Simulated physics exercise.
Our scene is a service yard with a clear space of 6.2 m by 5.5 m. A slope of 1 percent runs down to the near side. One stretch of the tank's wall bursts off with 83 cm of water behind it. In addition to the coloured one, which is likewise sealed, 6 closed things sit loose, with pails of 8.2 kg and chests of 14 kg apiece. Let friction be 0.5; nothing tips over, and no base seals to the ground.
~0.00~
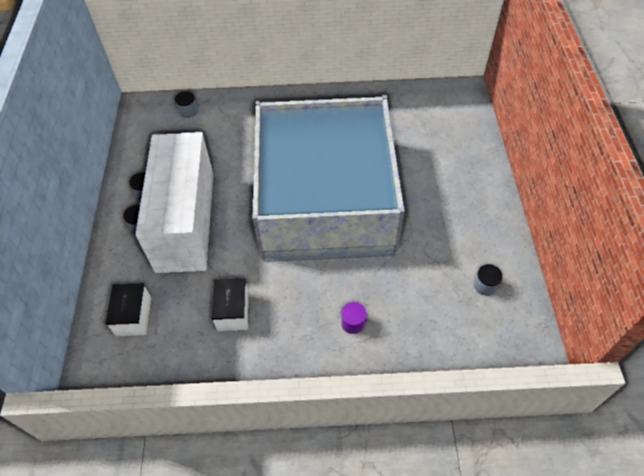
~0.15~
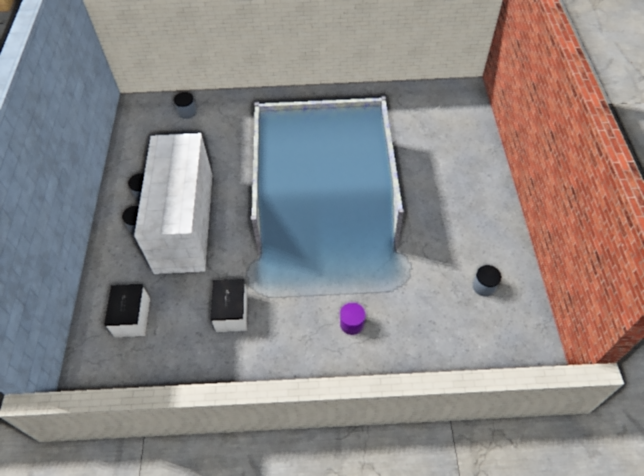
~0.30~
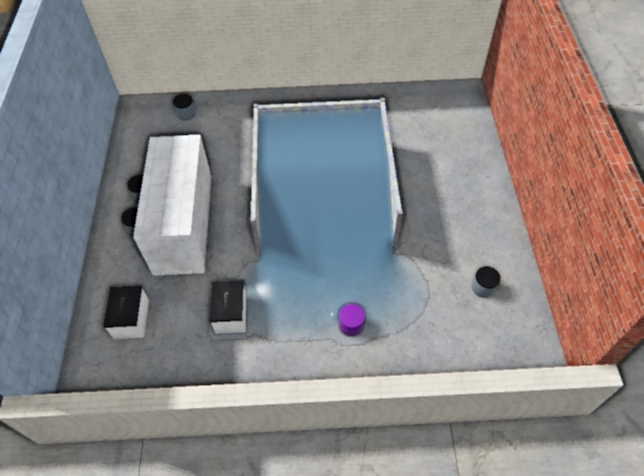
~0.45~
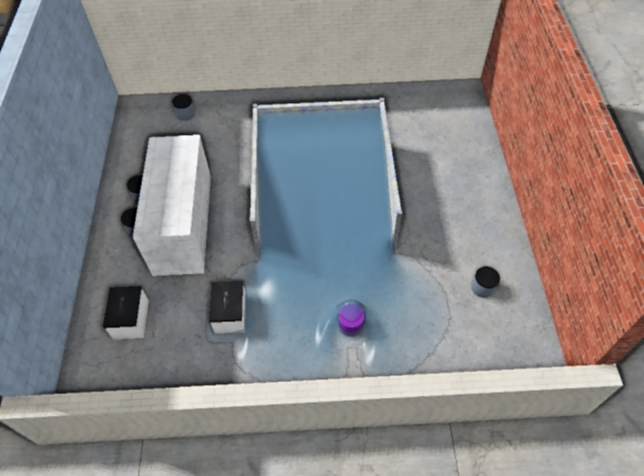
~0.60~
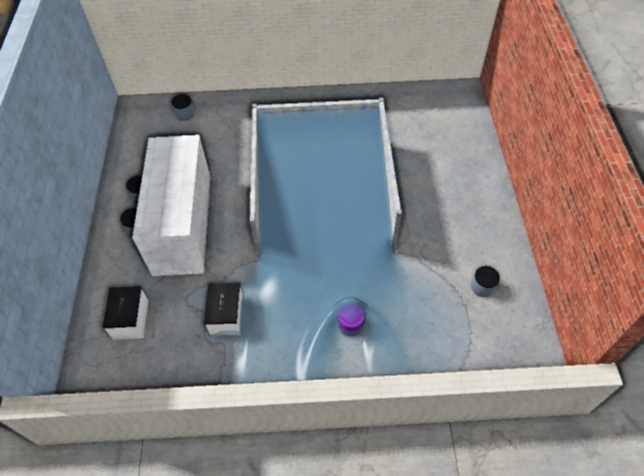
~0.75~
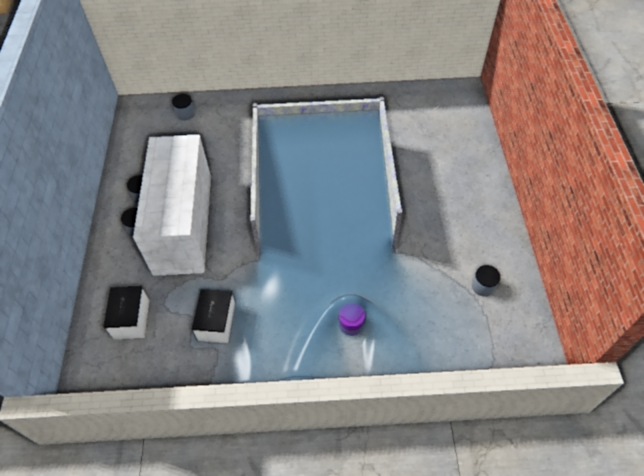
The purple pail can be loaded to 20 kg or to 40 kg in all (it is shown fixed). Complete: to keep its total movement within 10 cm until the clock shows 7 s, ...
To keep it within that, no load offered will do.
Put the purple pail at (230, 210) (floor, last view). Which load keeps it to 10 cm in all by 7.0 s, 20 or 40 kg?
Going by the scene, the lighter weight suffices.
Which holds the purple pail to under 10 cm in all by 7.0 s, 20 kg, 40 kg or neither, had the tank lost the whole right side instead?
Answer: The big one only.
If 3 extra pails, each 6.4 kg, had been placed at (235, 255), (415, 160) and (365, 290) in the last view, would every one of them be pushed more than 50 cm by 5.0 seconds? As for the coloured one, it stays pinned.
Within it, beyond it, beyond it.
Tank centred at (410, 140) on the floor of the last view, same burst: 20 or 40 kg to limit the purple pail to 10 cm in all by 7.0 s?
Then, put simply, both options fail.
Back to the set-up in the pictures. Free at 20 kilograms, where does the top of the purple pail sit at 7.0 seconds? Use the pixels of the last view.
It should be close to (460, 235) in the last view.
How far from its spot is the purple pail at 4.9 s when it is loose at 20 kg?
200 cm.
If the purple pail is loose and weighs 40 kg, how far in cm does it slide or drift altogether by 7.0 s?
I'd say close to 80 cm in total.
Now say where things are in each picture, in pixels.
In the first frame, the purple pail at (354, 313), on the bottom; 3.7 m2 under water; 0 of 7 have shifted.
In the second frame, the purple pail at (353, 314), on the bottom; water covers 4.9 m2; 0 of 7 have shifted.
In the third frame, the purple pail at (352, 315), on the bottom; 6.3 m2 under water; 0 of 7 have shifted.
In the fourth frame, the purple pail at (351, 315) rests on the ground; water covers 8.1 m2; 0 of 7 have shifted.
In the fifth frame, the purple pail at (351, 315) rests on the ground; 9.6 m2 under water; 1 of 7 have shifted.
In the sixth frame, the purple pail at (352, 314), on the bottom; water covers 10.3 m2; 1 of 7 have shifted.
After 1.4 s the purple pail would be 52 cm from its start with 20 kg and 72 cm from its start with 40 kg; 29 cm of water round it then.
After 3.1 s the purple pail would be 151 cm from its start with 20 kg and 73 cm from its start with 40 kg; 22 cm of water round it then.
After 4.9 s the purple pail would be 190 cm from its start with 20 kg and 73 cm from its start with 40 kg; 14 cm of water round it then.
After 7.0 s the purple pail would be 190 cm from its start with 20 kg and 73 cm from its start with 40 kg; 12 cm of water round it then.
